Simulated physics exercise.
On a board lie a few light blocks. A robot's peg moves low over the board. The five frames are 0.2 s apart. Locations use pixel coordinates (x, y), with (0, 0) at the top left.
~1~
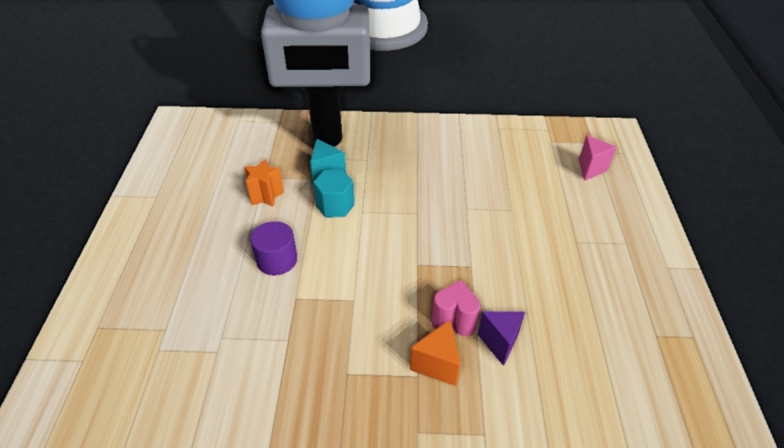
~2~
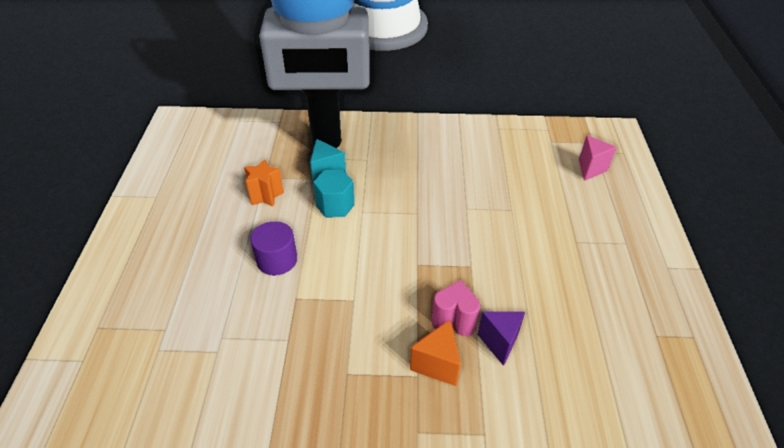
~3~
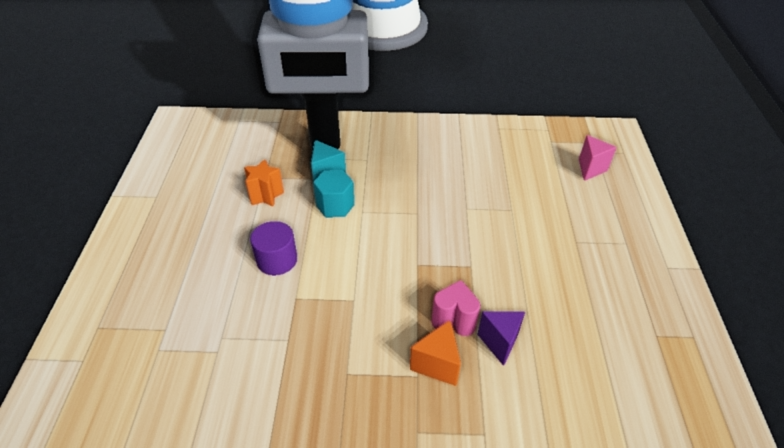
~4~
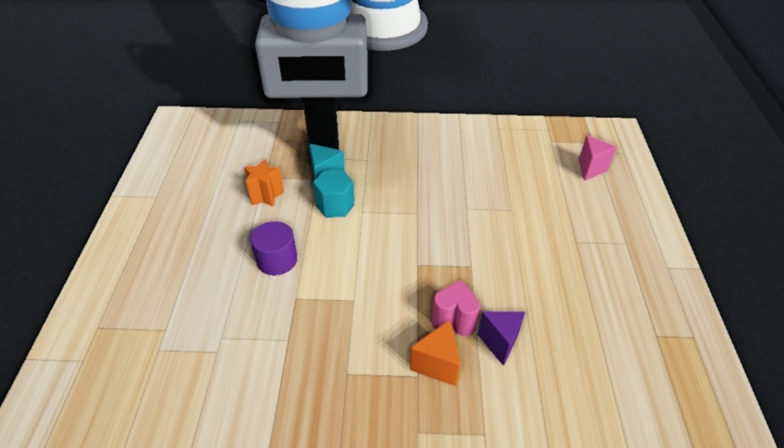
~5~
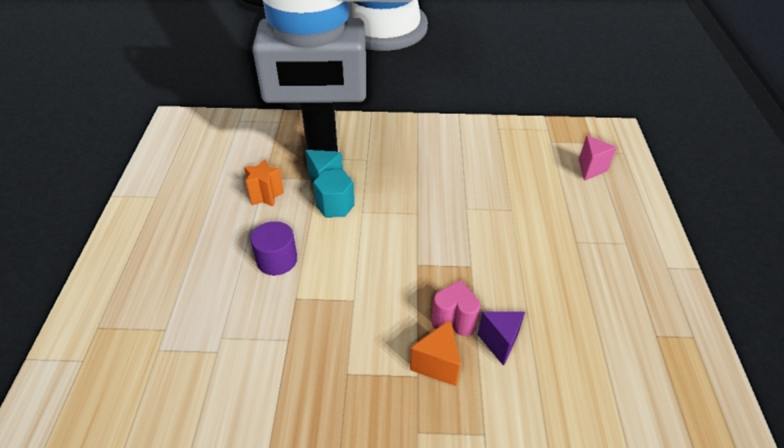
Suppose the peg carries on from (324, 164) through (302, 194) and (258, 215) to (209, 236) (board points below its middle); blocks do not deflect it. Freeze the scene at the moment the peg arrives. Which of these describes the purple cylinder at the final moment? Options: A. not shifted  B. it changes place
The answer is A.
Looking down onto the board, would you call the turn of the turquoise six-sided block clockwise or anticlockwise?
Spin direction: Counter-clockwise.
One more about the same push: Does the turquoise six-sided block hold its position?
The answer is no.
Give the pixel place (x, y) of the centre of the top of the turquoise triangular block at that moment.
The centre of its top face lies at (305, 191).
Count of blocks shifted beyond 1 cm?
Three or more blocks.
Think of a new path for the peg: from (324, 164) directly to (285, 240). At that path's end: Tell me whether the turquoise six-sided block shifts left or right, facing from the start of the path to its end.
The answer is left.
What follows on the original path. One third of the way, peg (300, 186); turquoise triangular block (306, 188), turned 35° anticlockwise; turquoise six-sided block (339, 191), turned 40° anticlockwise.
Two thirds of the way, peg (255, 207); orange star (243, 172), turned 40° clockwise; turquoise triangular block (305, 191), turned 40° anticlockwise; turquoise six-sided block (339, 191), turned 40° anticlockwise.
At the end, peg (206, 228); orange star (242, 172), turned 45° clockwise; purple cylinder still; turquoise triangular block (305, 191), turned 40° anticlockwise; turquoise six-sided block (339, 191), turned 40° anticlockwise.
